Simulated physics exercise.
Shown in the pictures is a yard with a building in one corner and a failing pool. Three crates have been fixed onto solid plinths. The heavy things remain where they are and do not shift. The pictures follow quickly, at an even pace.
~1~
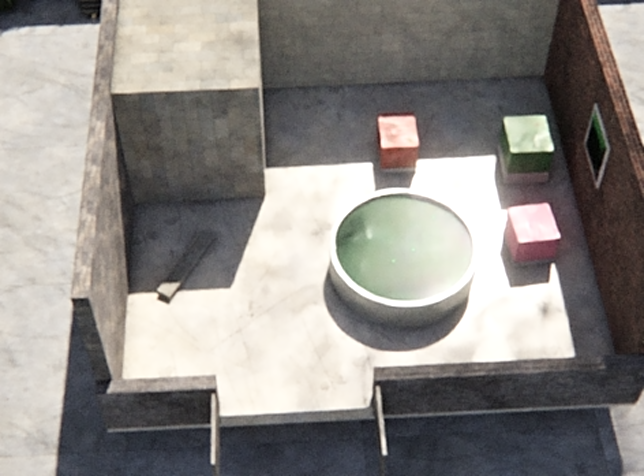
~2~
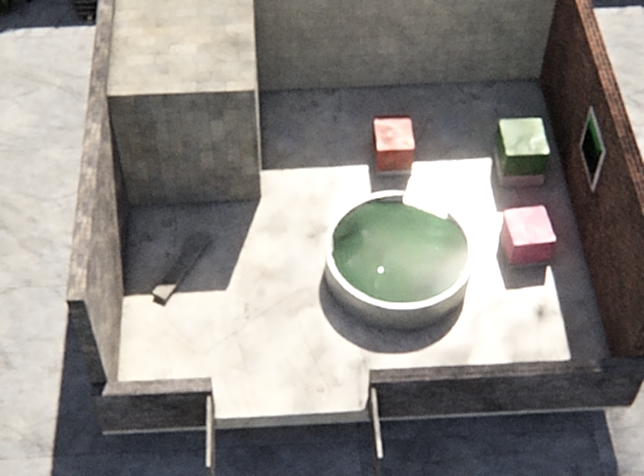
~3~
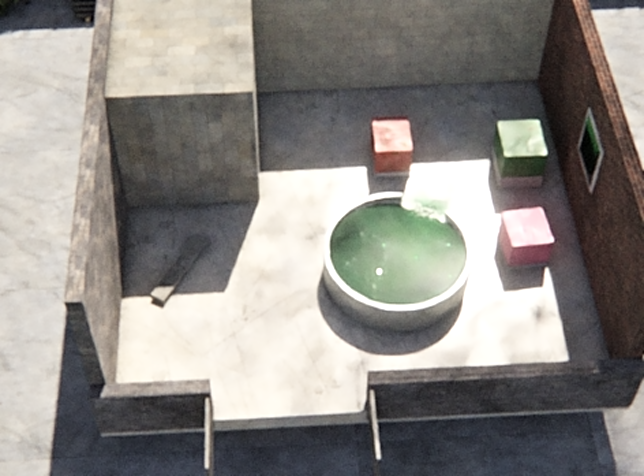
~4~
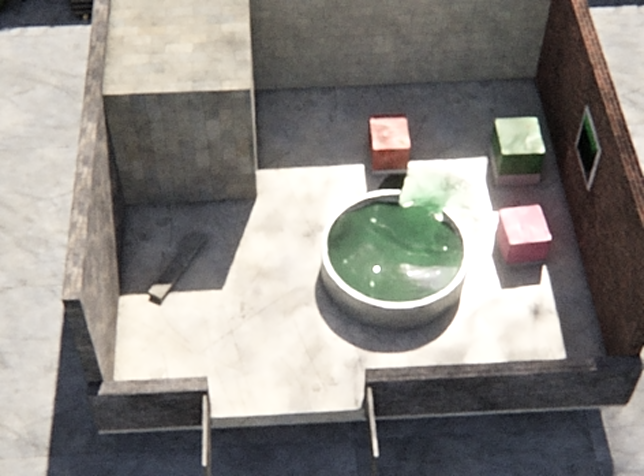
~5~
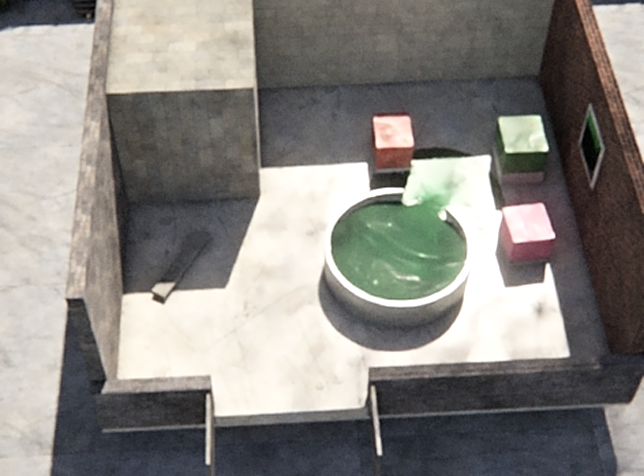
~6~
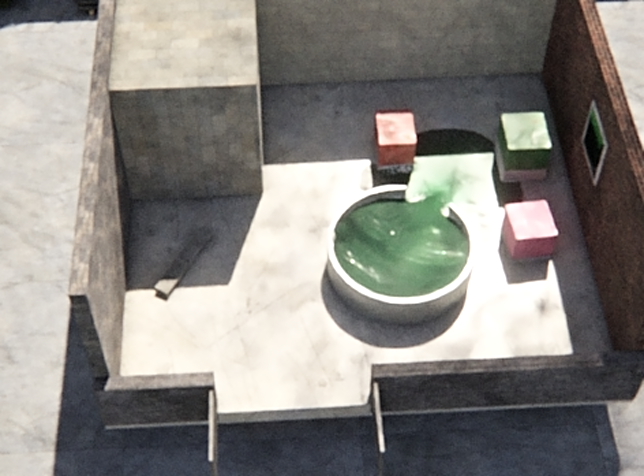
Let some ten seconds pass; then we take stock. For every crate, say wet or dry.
Green crate - dry; red crate - wet; pink crate - wet.
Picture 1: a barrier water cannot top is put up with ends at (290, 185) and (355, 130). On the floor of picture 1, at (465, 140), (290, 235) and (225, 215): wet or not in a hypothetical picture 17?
As listed: Wet, no water, clear.
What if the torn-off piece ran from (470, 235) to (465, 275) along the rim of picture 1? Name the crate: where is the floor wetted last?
Answer: The red one.
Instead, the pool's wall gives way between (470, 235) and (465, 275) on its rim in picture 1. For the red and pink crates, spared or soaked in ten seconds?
Observed: Red stays clear; pink is doused.
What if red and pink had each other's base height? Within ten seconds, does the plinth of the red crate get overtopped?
My reading: Red is soaked.
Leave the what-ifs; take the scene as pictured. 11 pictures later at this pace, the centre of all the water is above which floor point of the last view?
It is near (422, 221).
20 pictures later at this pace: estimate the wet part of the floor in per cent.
I'd estimate some 35 per cent.
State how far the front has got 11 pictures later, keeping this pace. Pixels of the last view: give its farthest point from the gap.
Point: (538, 73) in the last picture's pixels.
A moment on, water covers 20 % of the floor; the green crate water round its plinth, the red crate water round its plinth, the pink crate water round its plinth.
Next, water covers 25 % of the floor; the green crate water round its plinth, the red crate water round its plinth, the pink crate water round its plinth.
Then, water covers 35 % of the floor; the green crate water round its plinth, the red crate water round its plinth, the pink crate water round its plinth.
Later, water covers 50 % of the floor; the green crate water round its plinth, the red crate water round its plinth, the pink crate water round its plinth.
In the end, water covers 85 % of the floor; the green crate stayed above the water, the red crate was topped, the pink crate was topped.
